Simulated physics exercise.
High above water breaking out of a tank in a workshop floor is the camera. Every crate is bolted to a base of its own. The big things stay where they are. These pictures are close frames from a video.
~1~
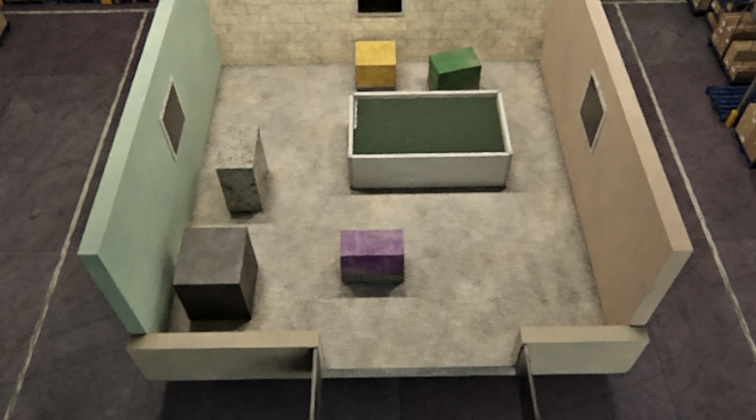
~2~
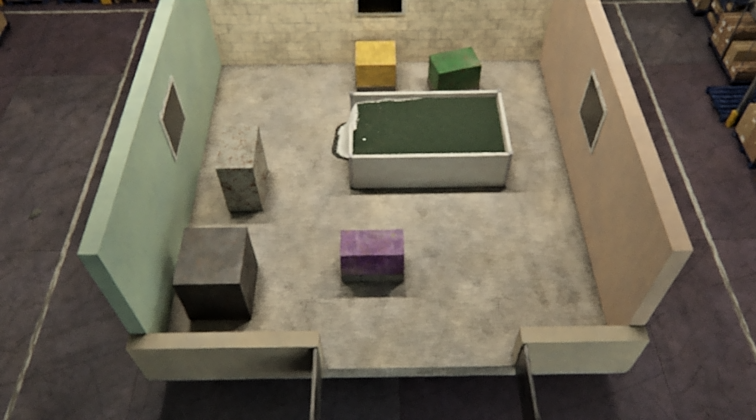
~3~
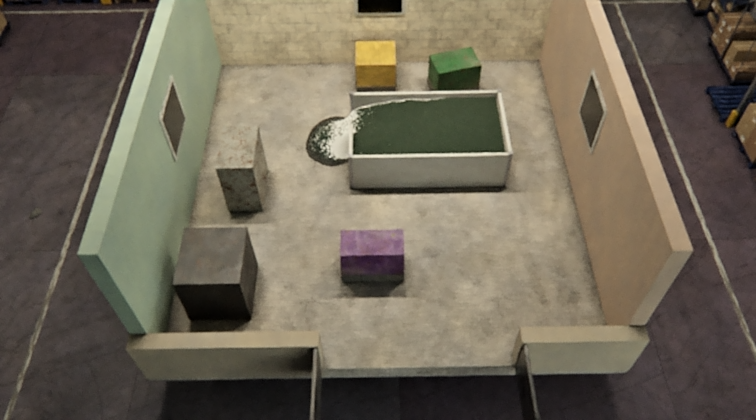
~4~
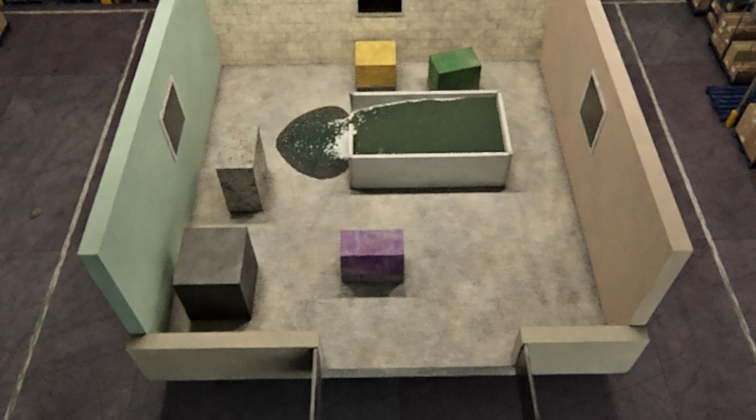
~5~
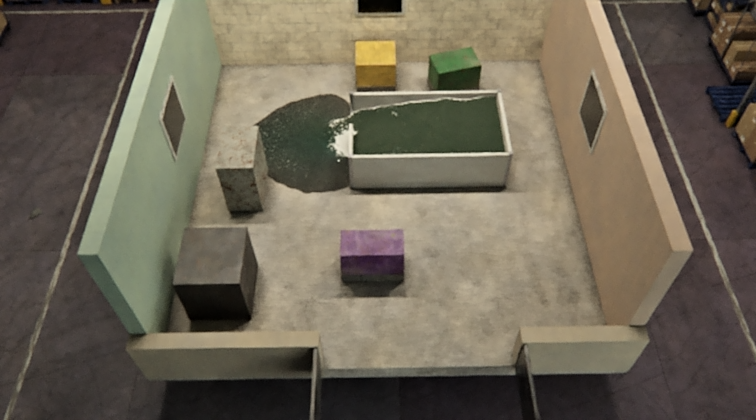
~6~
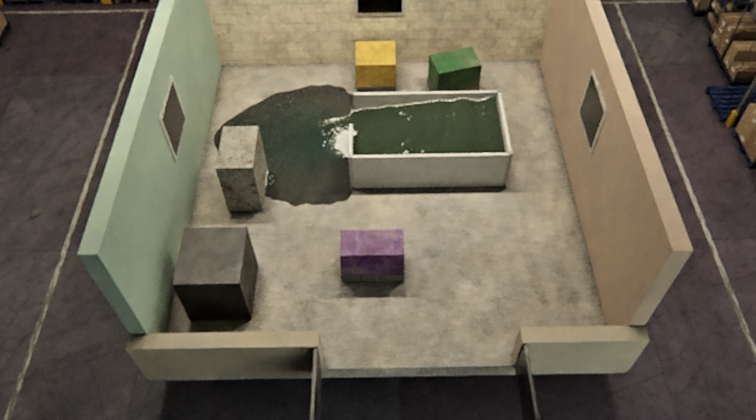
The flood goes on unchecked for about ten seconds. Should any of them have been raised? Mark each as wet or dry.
Purple crate: Dry; green crate: Dry; yellow crate: Wet.
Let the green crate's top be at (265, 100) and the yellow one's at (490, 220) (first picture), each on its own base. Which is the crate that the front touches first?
It is the crate marked green.
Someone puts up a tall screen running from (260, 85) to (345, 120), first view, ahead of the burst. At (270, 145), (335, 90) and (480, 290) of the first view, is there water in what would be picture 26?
First inundated, then inundated, then unwetted.
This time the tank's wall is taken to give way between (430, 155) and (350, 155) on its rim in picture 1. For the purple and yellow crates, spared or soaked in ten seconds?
In short: Purple crate takes water, yellow crate is spared.
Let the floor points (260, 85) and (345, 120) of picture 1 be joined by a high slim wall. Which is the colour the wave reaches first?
My answer: The one in yellow.
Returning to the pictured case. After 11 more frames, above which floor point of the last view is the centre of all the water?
Close to (363, 147).
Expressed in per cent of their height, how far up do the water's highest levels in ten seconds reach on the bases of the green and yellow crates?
About 60 percent and about 160 percent.
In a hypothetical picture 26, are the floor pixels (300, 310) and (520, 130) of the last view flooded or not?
First spot soaked, second spot bare.
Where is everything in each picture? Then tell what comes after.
Still water in the tank at (428, 126), in the first picture.
Water pours out at (354, 129) and has run to (342, 156), in the second picture.
The front is at (310, 147), out from the gap at (354, 131), in the third picture.
Water pours out at (354, 132) and has run to (282, 148), in the fourth picture.
Water pours out at (354, 132) and has run to a hidden place, in the fifth picture.
The front is at a hidden place, out from the gap at (354, 132), in the sixth picture.
A moment on, water covers 25 % of the floor; the purple crate not reached, the green crate not reached, the yellow crate water round its plinth.
Next, water covers 30 % of the floor; the purple crate not reached, the green crate not reached, the yellow crate water round its plinth.
Then, water covers 40 % of the floor; the purple crate water round its plinth, the green crate not reached, the yellow crate water round its plinth.
Later, water covers 60 % of the floor; the purple crate water round its plinth, the green crate water round its plinth, the yellow crate water round its plinth.
In the end, water covers 95 % of the floor; the purple crate stayed above the water, the green crate stayed above the water, the yellow crate was topped.
